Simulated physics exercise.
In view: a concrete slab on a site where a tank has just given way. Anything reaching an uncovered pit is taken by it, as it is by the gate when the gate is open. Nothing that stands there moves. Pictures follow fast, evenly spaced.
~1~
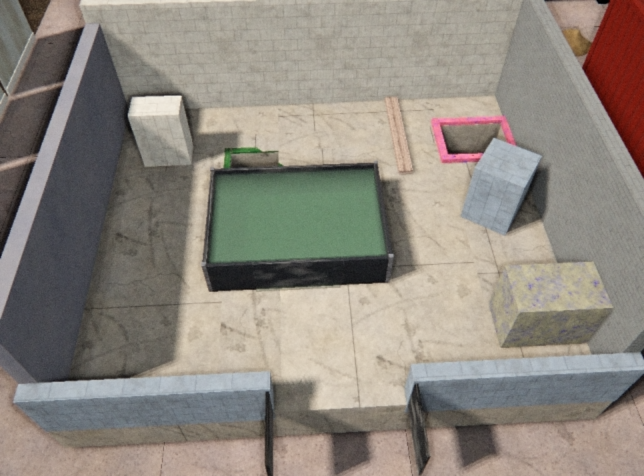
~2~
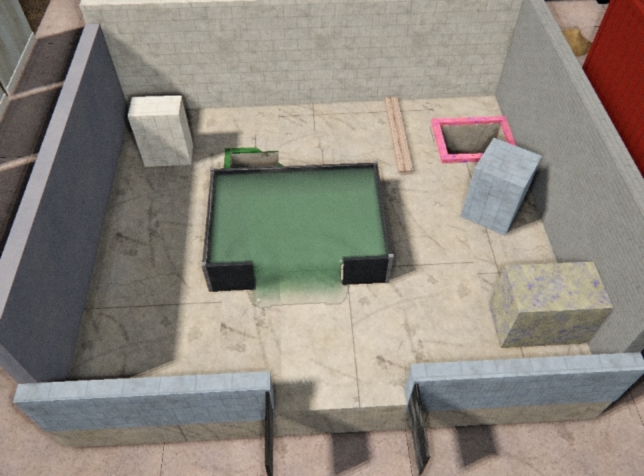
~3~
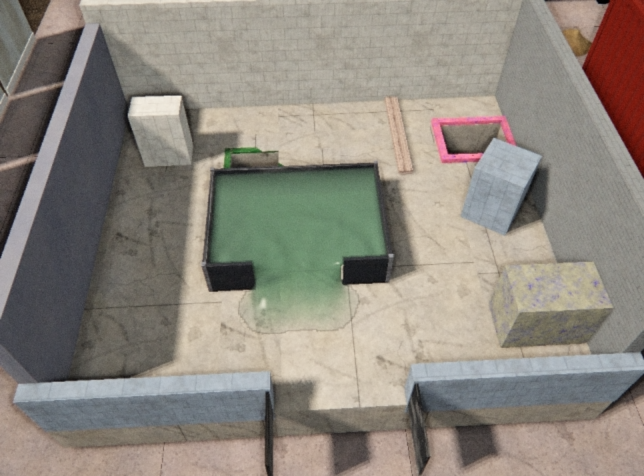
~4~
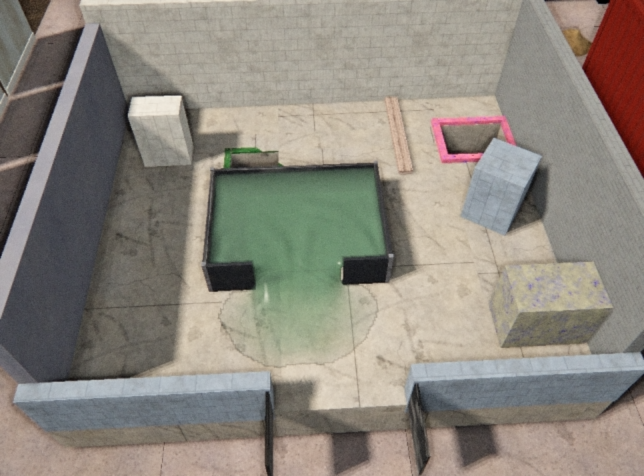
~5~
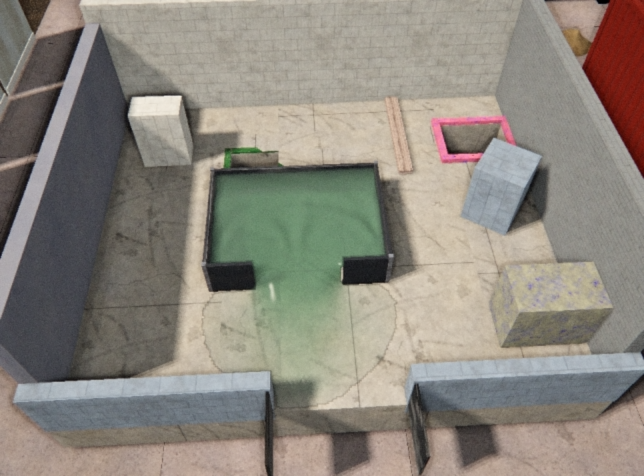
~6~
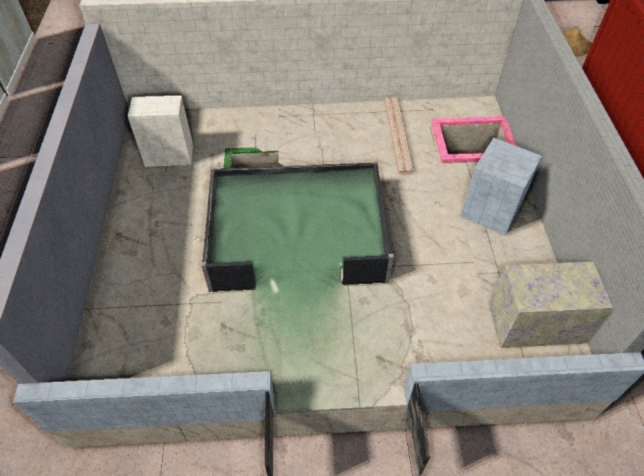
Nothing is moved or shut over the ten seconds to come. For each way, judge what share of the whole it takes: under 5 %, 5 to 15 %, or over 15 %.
In the end the gate passes fifteen per cent; the pink pit fails to reach five per cent; the green pit fails to reach five per cent.
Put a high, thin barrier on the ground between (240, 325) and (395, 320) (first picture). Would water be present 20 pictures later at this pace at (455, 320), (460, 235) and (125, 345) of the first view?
Okay, the first comes out soaked, the next soaked, and the last soaked.
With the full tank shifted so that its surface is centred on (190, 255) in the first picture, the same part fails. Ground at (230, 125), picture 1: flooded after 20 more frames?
Outcome at the given point: Spared.
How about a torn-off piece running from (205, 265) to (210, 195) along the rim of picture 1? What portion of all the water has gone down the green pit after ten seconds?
In percent, green takes 10.
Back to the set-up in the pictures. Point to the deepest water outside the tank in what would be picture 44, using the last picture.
I'd point to about (63, 407).
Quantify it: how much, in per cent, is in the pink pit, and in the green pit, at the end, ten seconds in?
Around 0 percent for the first, around 2 percent for the second.
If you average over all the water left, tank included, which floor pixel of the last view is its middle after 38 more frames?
Near (253, 266) in the last view.
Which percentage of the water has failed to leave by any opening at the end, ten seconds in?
Estimate: Near 46 %.
A moment on, water covers 15 % of the floor; the gate 7 %, the pink pit 0 %, the green pit 0 %.
Next, water covers 20 % of the floor; the gate 17 %, the pink pit 0 %, the green pit 0 %.
Then, water covers 30 % of the floor; the gate 28 %, the pink pit 0 %, the green pit 0 %.
Later, water covers 45 % of the floor; the gate 41 %, the pink pit 0 %, the green pit 0 %.
In the end, water covers 65 % of the floor; the gate 52 %, the pink pit 0 %, the green pit 3 %.
